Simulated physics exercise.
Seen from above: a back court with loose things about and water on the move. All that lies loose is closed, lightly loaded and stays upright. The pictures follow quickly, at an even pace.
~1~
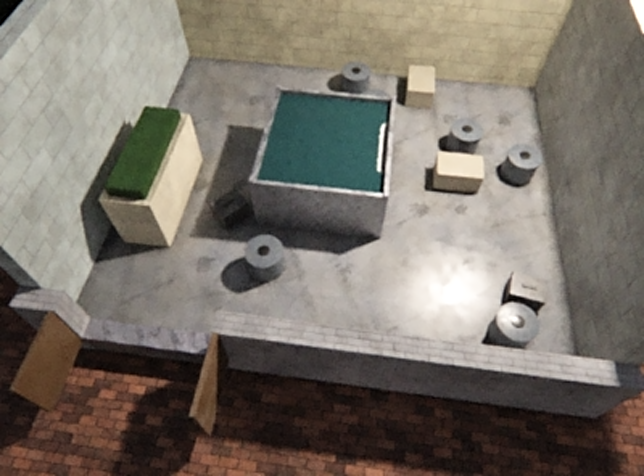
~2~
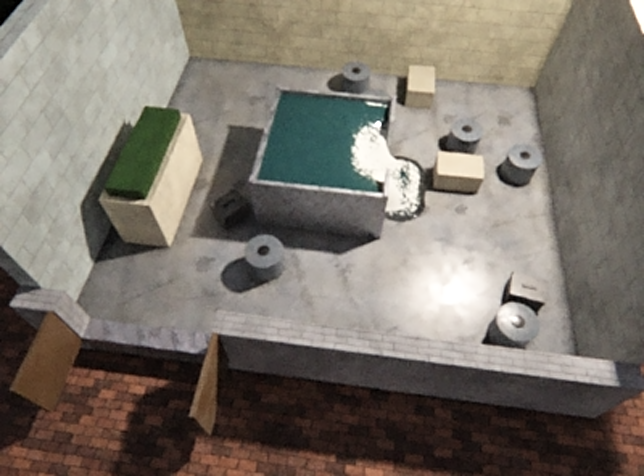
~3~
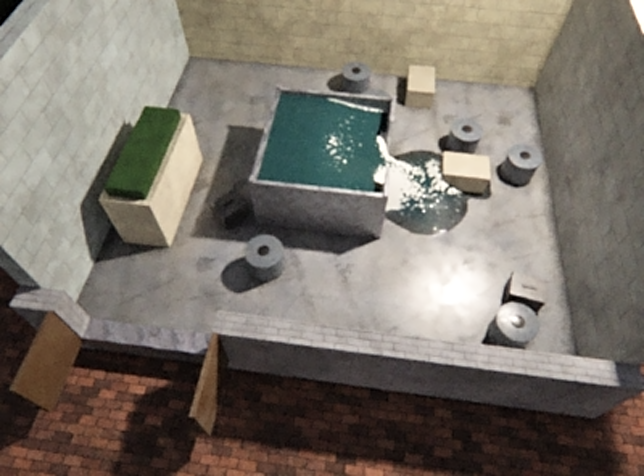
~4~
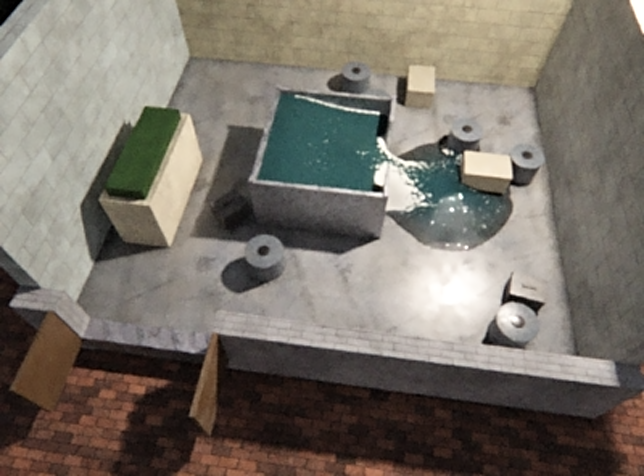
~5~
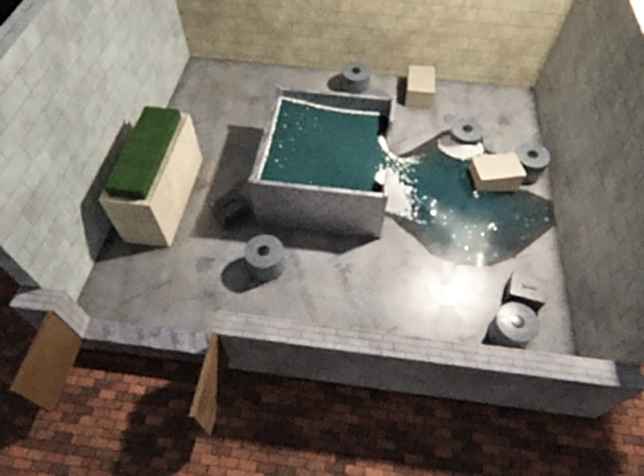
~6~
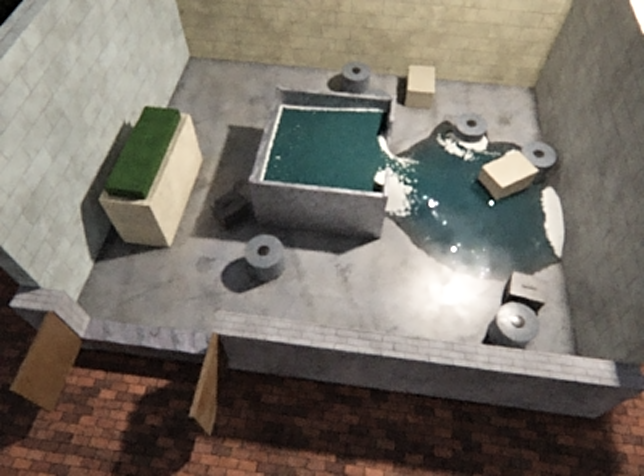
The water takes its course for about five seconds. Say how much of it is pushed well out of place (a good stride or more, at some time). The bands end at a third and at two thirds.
That comes to two thirds or more.
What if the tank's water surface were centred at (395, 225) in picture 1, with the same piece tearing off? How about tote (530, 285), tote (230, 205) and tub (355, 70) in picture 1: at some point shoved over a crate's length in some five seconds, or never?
As listed: Pushed that far, no, pushed that far.
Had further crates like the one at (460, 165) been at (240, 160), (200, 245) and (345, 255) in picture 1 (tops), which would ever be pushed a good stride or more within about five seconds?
In turn: No, not that far, yes.
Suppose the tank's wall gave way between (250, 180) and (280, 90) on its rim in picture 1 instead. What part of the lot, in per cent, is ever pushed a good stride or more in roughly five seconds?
Close to 40 %.
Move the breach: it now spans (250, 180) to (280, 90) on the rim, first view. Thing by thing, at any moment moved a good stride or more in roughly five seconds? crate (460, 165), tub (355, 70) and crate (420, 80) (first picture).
In turn: Not that far, yes, swept aside.
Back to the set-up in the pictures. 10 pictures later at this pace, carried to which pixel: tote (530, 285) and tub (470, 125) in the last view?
Roughly at (529, 332) and (494, 68).
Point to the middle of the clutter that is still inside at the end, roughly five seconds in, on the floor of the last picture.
At about (328, 175).
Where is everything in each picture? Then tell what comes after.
A crate at (460, 165), on the bottom; a tub at (525, 156), on the bottom; 0 of 10 have shifted, in the first picture.
A crate at (460, 165), on the bottom; a tub at (525, 156) rests on the ground; 0 of 10 have shifted, in the second picture.
A crate at (467, 165) rests on the ground, close to its start; a tub at (525, 156), on the bottom; 1 of 10 have shifted, in the third picture.
A crate at (488, 164) rests on the ground, a stride from its start; a tub at (527, 156) rests on the ground; 1 of 10 have shifted, in the fourth picture.
A crate at (499, 166) rests on the ground, a stride from its start; a tub at (533, 155) rests on the ground, close to its start; 2 of 10 have shifted, in the fifth picture.
A crate at (510, 169), afloat, a stride from its start; a tub at (539, 154), on the bottom, close to its start; 3 of 10 have shifted, in the sixth picture.
A moment on, 2 of 10 are well off their spots; 2 afloat.
Next, 4 of 10 are well off their spots; 4 afloat.
Later, 6 of 10 are well off their spots; 2 afloat.
In the end, 8 of 10 are well off their spots, and 8 have been at some point; 6 afloat.
